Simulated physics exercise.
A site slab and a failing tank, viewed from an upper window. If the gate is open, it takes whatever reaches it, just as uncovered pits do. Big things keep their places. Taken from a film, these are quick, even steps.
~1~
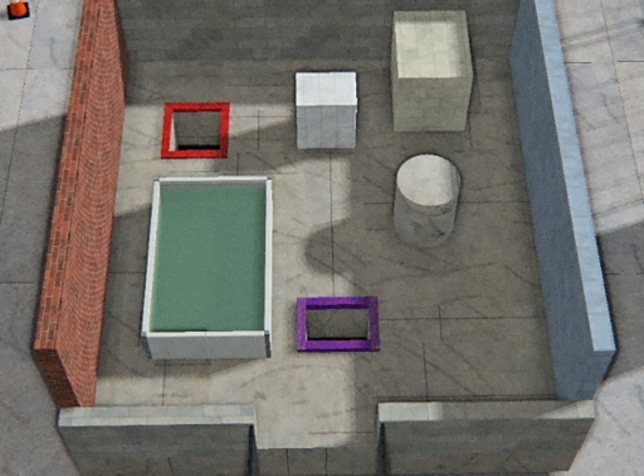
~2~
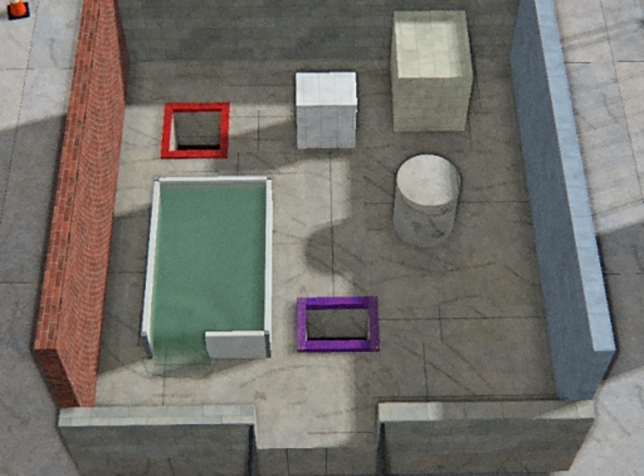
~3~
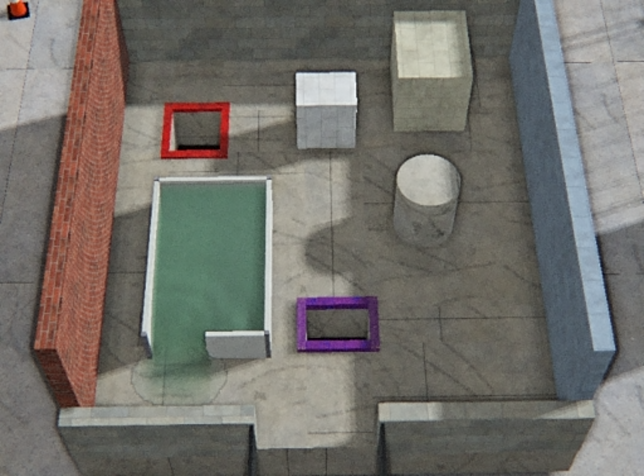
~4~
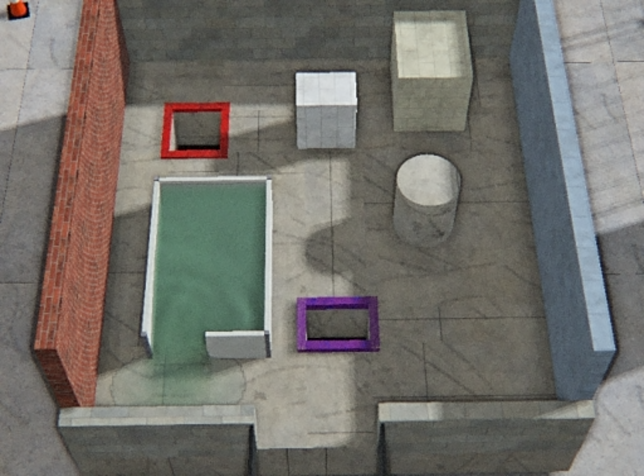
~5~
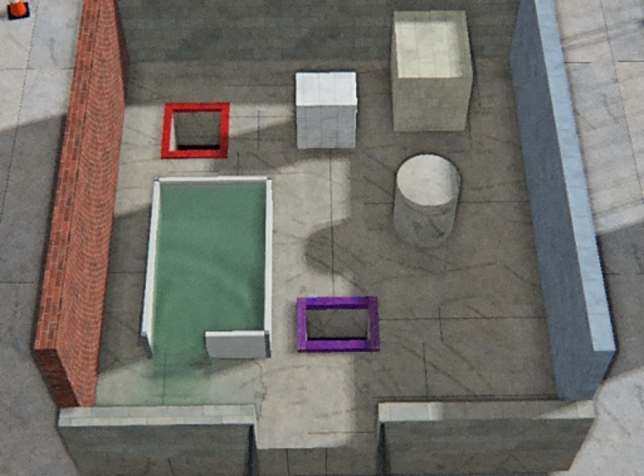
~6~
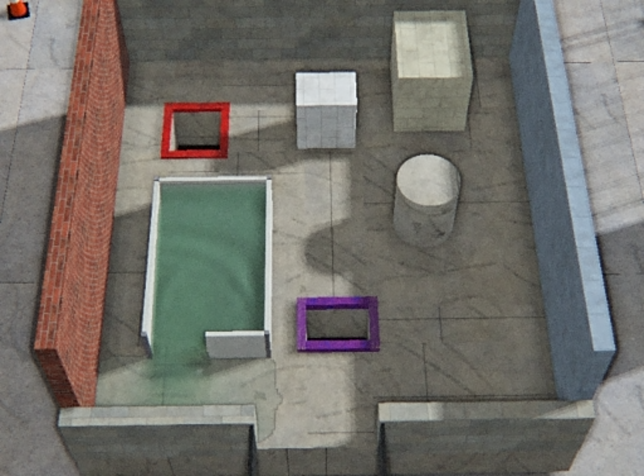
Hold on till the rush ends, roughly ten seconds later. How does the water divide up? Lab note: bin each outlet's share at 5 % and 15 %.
Result: The gate is moderately busy - draining five to fifteen per cent, the red pit is nearly idle - draining beneath five per cent, the purple pit is nearly idle - draining beneath five per cent.
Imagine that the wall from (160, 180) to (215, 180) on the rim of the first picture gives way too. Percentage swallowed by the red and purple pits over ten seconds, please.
Approximately, red takes 35 % and purple takes 0 %.
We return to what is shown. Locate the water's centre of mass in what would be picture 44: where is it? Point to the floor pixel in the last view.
At about (247, 285).
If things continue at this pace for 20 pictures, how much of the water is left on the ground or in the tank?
I'd say roughly 98 percent.
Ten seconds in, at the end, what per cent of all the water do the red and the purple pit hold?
In the order asked: 2 percent and 0 percent.
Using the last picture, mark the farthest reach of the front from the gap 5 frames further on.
About (349, 429).
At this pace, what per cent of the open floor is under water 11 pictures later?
Around 25 in a hundred.
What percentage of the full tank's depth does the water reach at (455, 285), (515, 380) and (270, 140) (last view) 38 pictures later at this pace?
In order: 6, 20, 0 %.
A moment on, water covers 10 % of the floor; the gate 0 %, the red pit 0 %, the purple pit 0 %.
Next, water covers 25 % of the floor; the gate 1 %, the red pit 0 %, the purple pit 0 %.
Then, water covers 40 % of the floor; the gate 3 %, the red pit 0 %, the purple pit 0 %.
Later, water covers 65 % of the floor; the gate 5 %, the red pit 1 %, the purple pit 0 %.
In the end, water covers 95 % of the floor; the gate 8 %, the red pit 2 %, the purple pit 0 %.
